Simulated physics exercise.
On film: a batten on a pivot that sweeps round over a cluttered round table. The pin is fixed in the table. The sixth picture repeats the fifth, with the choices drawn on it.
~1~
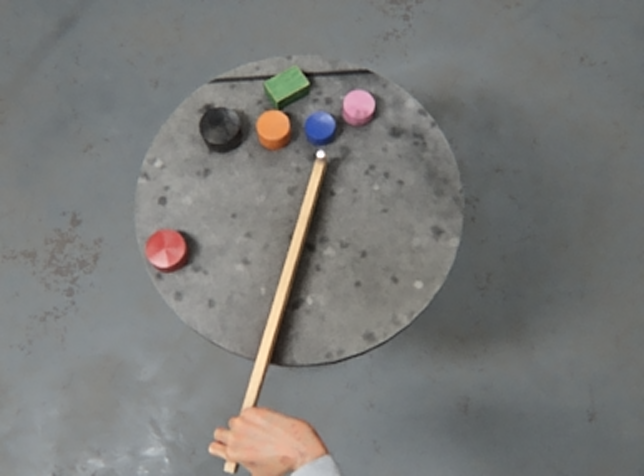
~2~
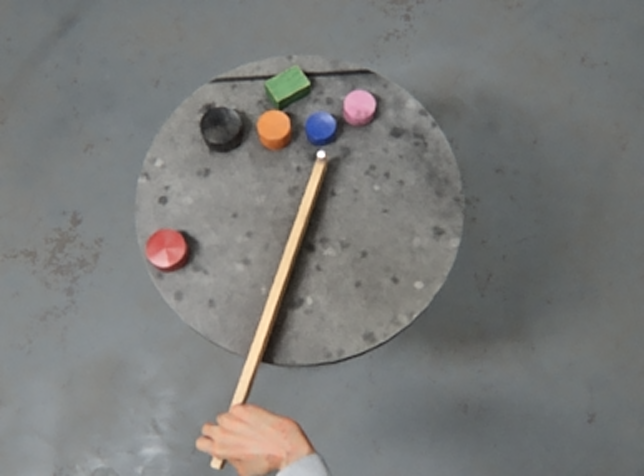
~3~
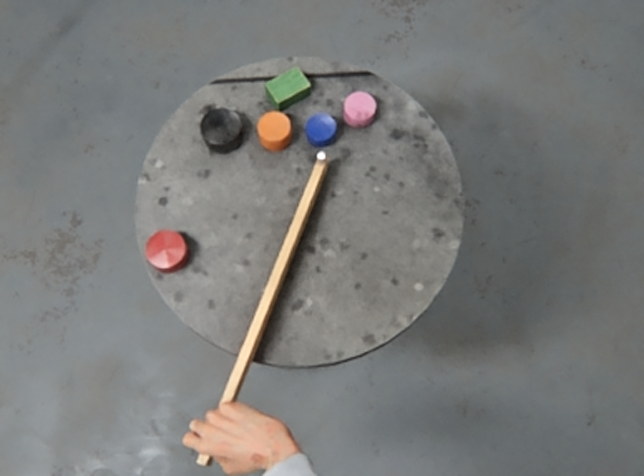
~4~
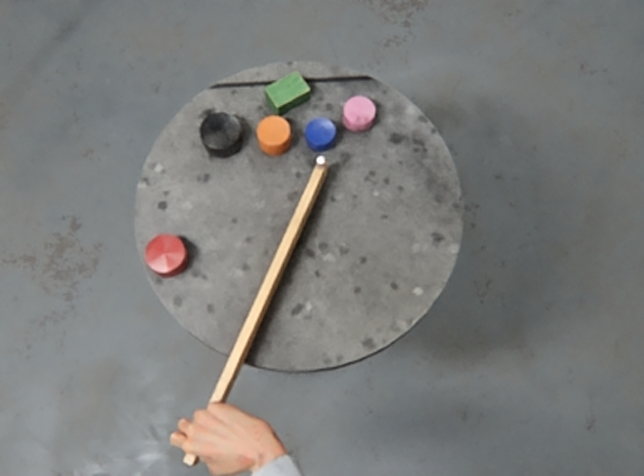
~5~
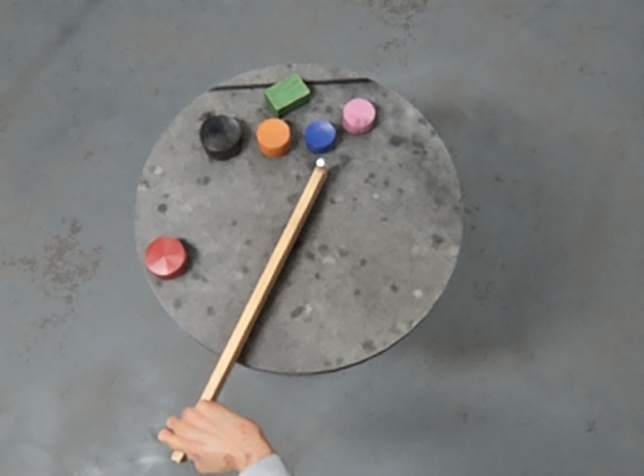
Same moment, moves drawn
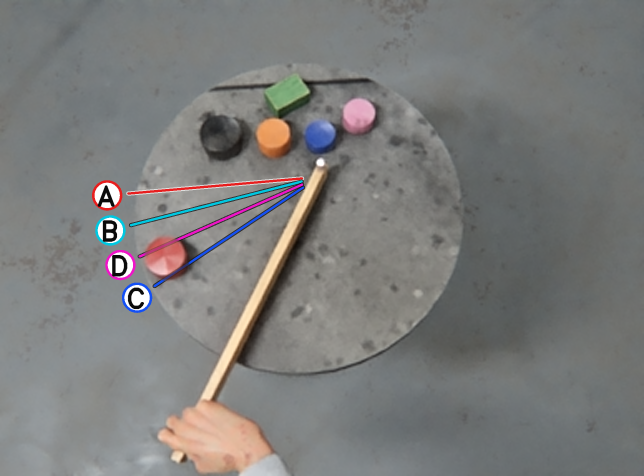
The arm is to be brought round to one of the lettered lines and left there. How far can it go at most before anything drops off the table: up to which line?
It can go as far as B.
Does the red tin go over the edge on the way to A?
Yes.
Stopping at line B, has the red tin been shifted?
By then, yes.
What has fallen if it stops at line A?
The red tin goes over.
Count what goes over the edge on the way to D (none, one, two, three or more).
The count is none.
On the copy, A at (215, 186); B at (217, 203); C at (231, 236); D at (222, 220).
On B. First, arm (249, 239); red tin (167, 259); green block (287, 97).
Then, arm (230, 214); red tin (152, 235); green block (287, 97).
Finally, arm (222, 194); red tin (138, 201); green block (287, 97); nothing has fallen.
By contrast, A drops the red tin; C is safe but short; D is safe but short.
